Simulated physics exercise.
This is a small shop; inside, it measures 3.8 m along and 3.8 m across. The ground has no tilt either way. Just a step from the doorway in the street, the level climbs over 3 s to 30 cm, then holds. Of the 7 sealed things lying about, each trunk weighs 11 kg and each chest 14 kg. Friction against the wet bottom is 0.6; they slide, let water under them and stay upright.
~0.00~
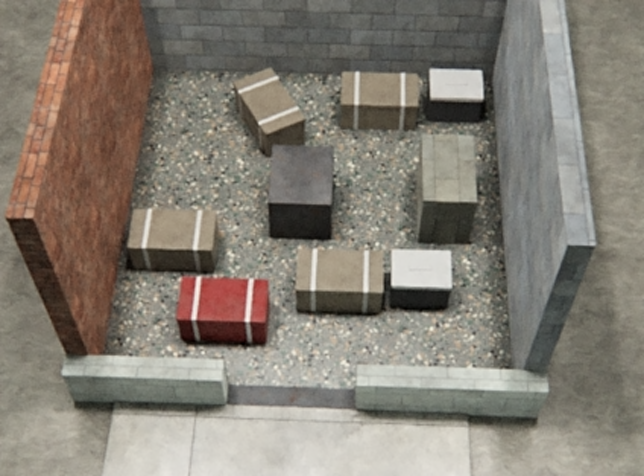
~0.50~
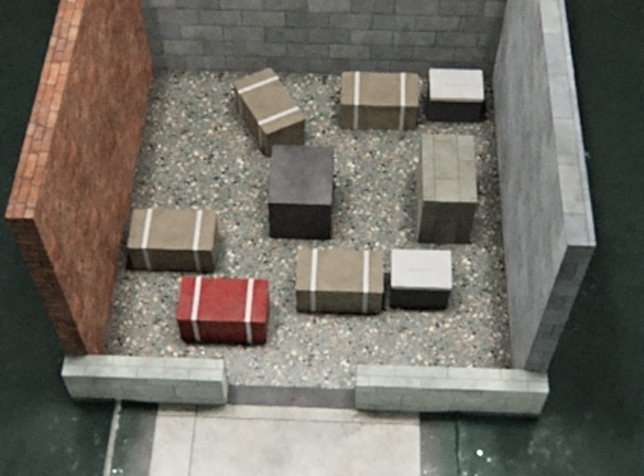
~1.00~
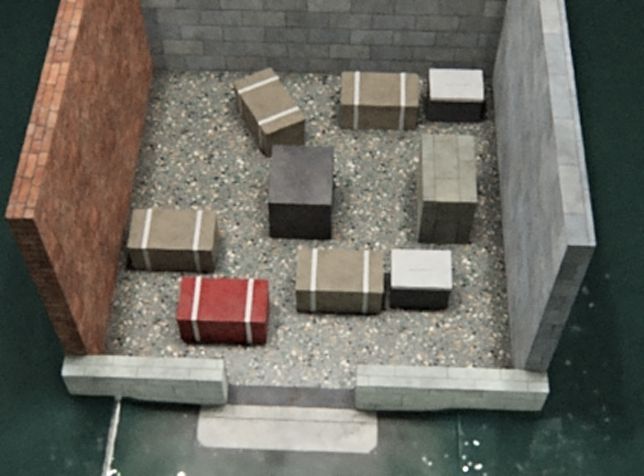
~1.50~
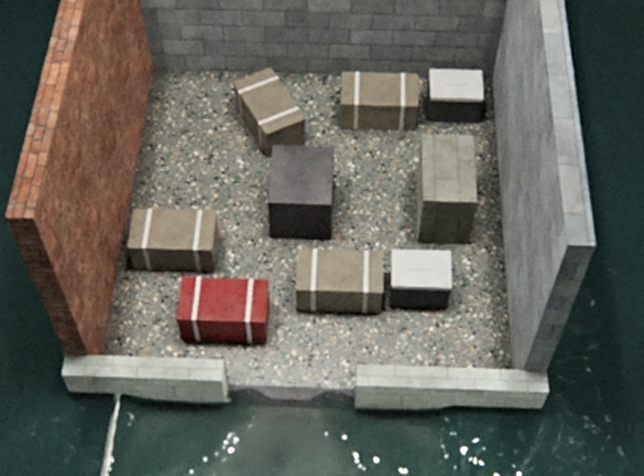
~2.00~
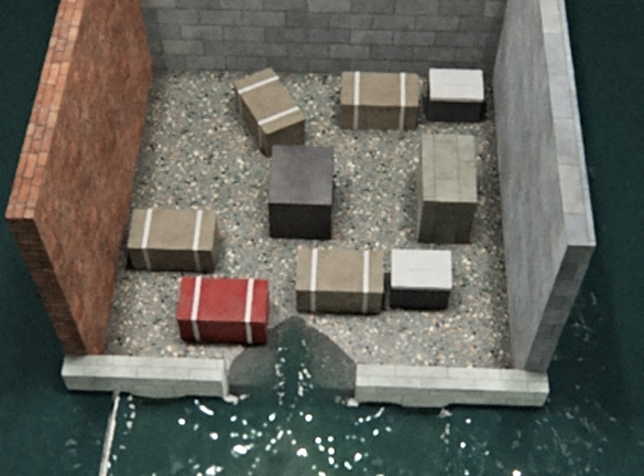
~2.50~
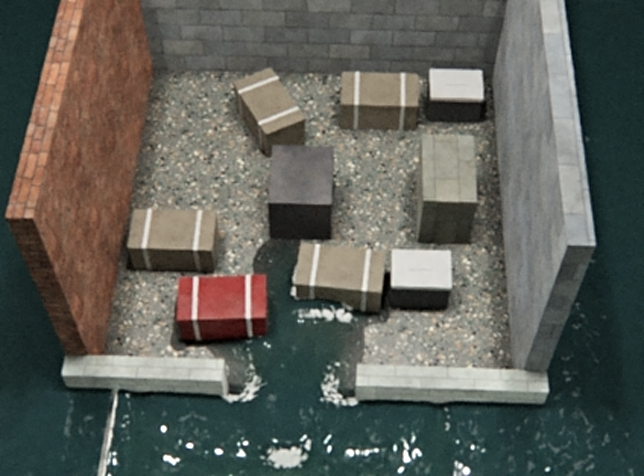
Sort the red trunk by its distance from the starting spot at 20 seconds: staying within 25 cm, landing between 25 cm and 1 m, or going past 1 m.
The red trunk lands between 25 cm and 1 m.
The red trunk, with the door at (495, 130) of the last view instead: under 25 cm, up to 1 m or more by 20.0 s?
Then the red trunk would have gone a long way.
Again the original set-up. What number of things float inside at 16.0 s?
That would be 7 of them.
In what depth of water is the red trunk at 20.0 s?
Near 22 cm deep.
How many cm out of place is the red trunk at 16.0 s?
About 80 cm by then.
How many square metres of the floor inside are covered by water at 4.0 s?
Roughly 8.5 m2 of it is wet.
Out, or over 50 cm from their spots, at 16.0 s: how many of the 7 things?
The count is 5.
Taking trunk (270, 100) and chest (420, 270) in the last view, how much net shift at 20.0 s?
Respectively 40 and 120 cm.
After 4.0 s the red trunk is near (180, 238), 0.8 m from its start, afloat; 2 afloat.
After 9.0 s the red trunk is near (144, 317), 0.7 m from its start, afloat; 7 afloat.
After 16.0 s the red trunk is near (147, 272), 0.7 m from its start, afloat; 7 afloat.
After 20.0 s the red trunk is near (158, 309), 0.6 m from its start, afloat; 7 afloat.
